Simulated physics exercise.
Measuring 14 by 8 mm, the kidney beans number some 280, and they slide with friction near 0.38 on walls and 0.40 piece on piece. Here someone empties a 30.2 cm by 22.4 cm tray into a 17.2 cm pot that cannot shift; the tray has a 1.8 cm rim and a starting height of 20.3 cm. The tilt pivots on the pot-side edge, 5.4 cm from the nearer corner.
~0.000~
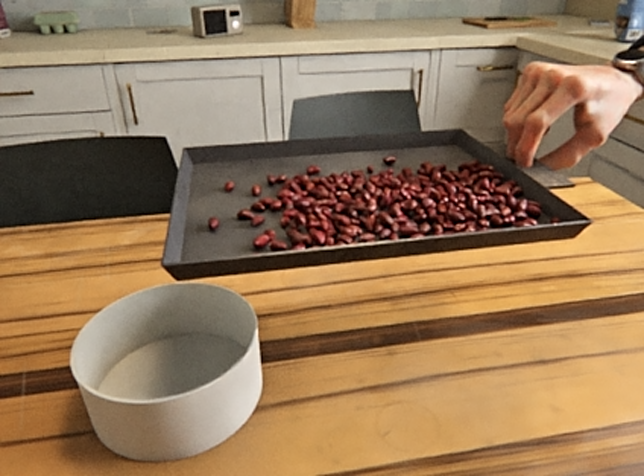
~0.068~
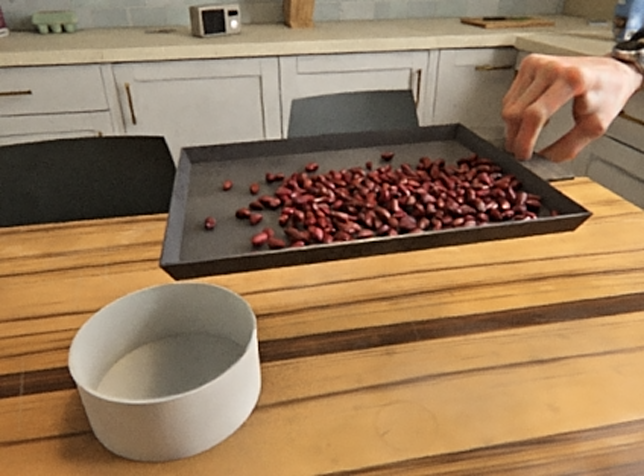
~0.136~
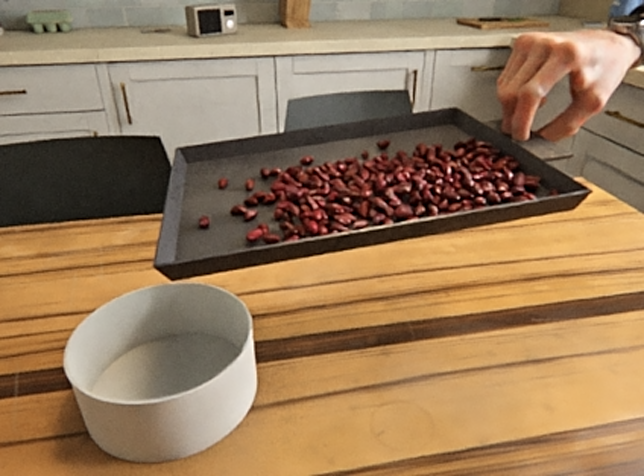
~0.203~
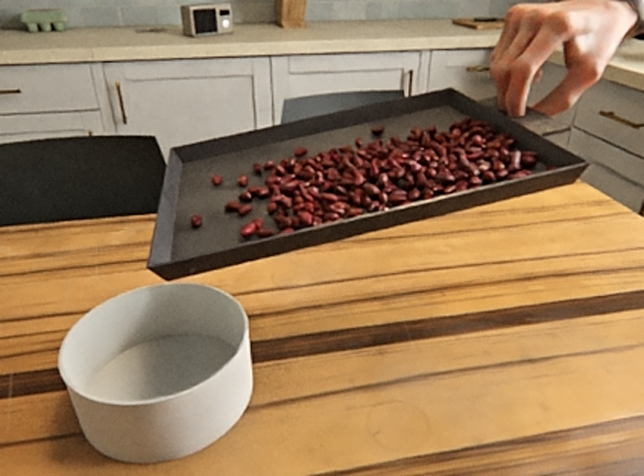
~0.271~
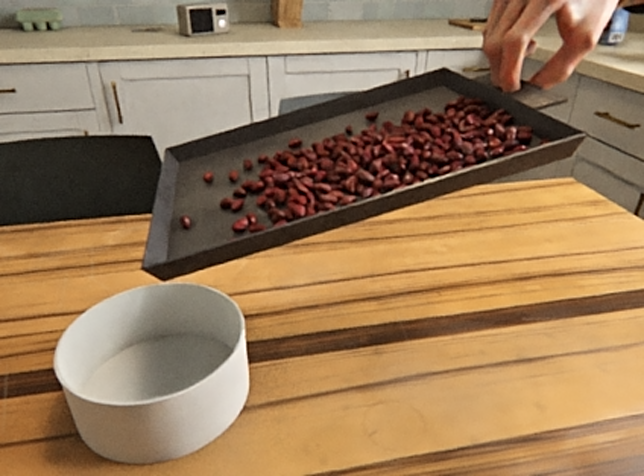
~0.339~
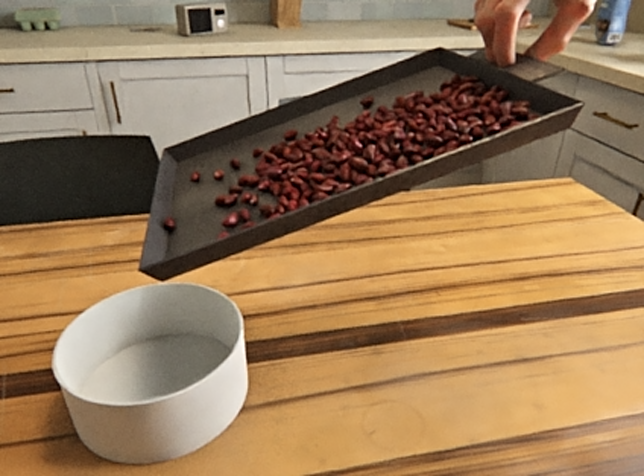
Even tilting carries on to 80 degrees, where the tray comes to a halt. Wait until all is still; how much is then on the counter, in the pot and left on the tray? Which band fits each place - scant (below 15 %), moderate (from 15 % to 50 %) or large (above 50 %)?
My prediction: Counter: I predict a noticeable chunk of the load; pot: I predict upwards of half of the load; tray: I predict a token amount of the load.
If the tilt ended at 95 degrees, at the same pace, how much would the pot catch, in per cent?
70 per cent.
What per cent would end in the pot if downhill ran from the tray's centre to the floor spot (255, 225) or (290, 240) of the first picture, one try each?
First try: Around 35 percent; second try: Around 0 percent.
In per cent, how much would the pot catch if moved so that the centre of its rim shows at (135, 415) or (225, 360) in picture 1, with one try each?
First try about 50 per cent, second try about 30 per cent.
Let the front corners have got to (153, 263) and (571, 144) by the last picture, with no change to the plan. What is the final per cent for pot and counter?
Pot 70 % / counter 30 %.
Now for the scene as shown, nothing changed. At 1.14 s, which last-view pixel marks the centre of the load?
Estimated centre of load: Around (146, 324).
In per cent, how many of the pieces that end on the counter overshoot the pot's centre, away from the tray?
It comes to near 80 percent.
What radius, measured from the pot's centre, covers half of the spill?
Close to 22 cm, give or take.
Then, at 0.82 s, tilt 47 degrees; the tray holds 95 %, the pot 0 %.
After 1.14 s, tilt 67 degrees; the tray holds 45 %, the pot 30 %.
Then, at 1.55 s, tilt 80 degrees; the tray holds 15 %, the pot 50 %.
In the end, at 2.8 s, counter 25 %, pot 70 %, tray 5 %.
